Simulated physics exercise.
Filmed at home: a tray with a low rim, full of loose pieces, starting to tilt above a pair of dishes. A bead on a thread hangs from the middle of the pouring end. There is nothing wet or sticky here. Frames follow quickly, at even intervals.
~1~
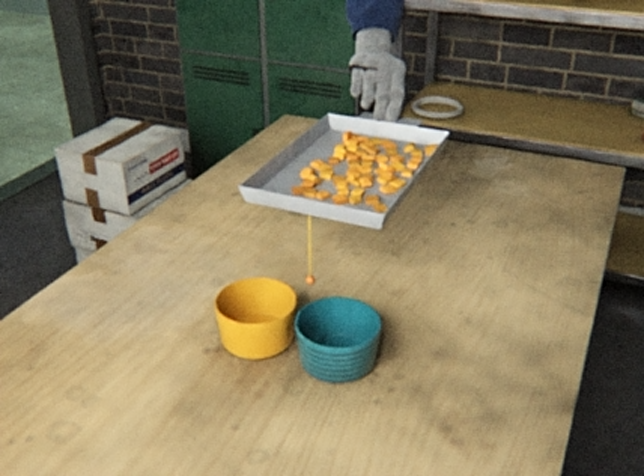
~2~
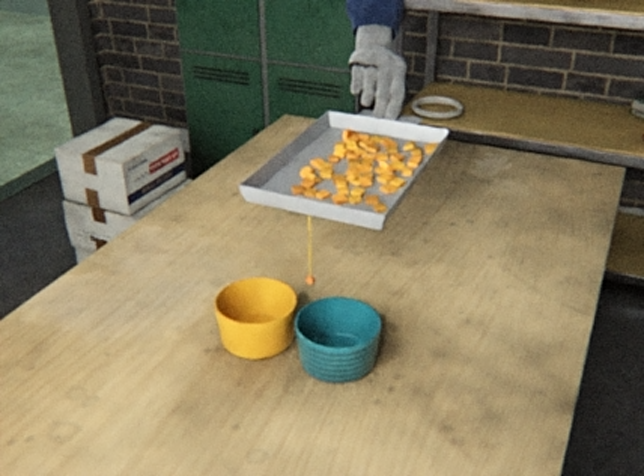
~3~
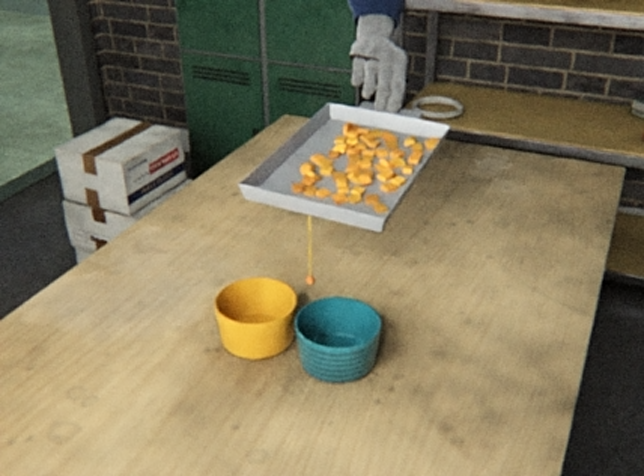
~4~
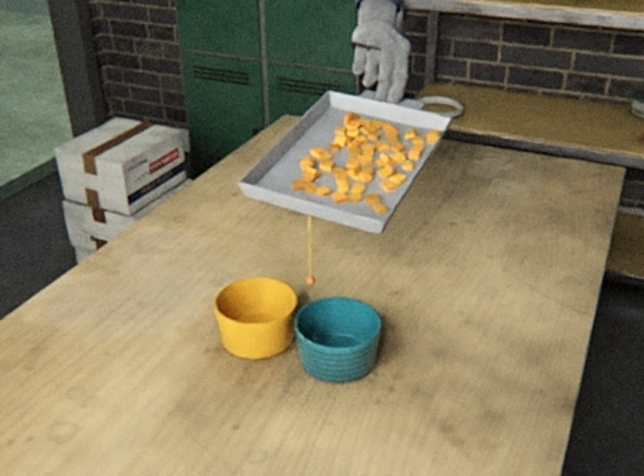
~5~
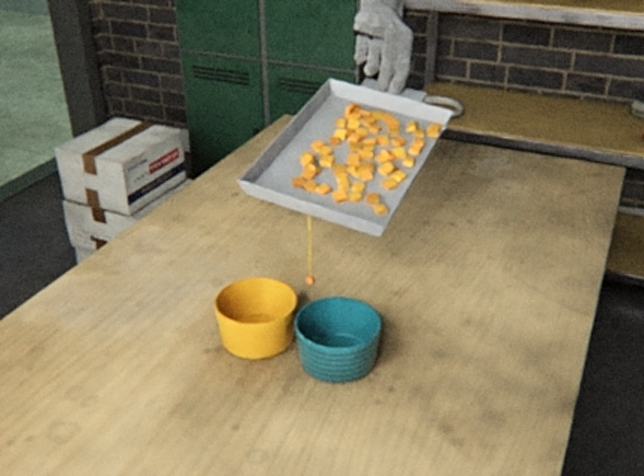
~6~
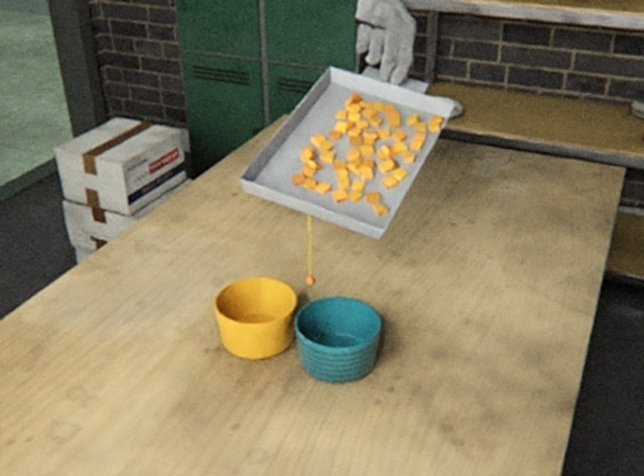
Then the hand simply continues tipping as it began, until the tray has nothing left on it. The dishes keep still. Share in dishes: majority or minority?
Minority.
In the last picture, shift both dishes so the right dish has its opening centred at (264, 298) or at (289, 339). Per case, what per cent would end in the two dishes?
It comes to roughly 0 per cent in one try and roughly 0 per cent in the next.
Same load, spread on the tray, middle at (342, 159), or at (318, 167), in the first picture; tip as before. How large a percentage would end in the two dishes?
Shares in turn: 30 % and 40 %.
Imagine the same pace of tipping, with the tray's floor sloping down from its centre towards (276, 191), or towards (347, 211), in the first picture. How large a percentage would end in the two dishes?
About 30 and 60 per cent.
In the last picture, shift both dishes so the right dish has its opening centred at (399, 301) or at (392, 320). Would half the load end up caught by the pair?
Together the dishes get beyond half first, then beyond half.
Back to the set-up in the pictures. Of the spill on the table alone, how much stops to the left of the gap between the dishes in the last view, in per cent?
Close to 0 per cent.
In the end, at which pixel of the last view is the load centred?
At about (366, 345), give or take.
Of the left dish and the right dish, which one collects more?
The one in question is the right-side one.
Soon, tray tipped steeply; all on the tray.
A while on, tray tipped past a quarter turn; about a third on the tray; about a quarter in the right dish; about a quarter outside both; about a quarter in the air.
Towards the end, tray tipped past a quarter turn; about a third in the right dish; about two thirds outside both.
Finally, tray tipped past a quarter turn; about a third in the right dish; none in the left dish; about two thirds outside both.
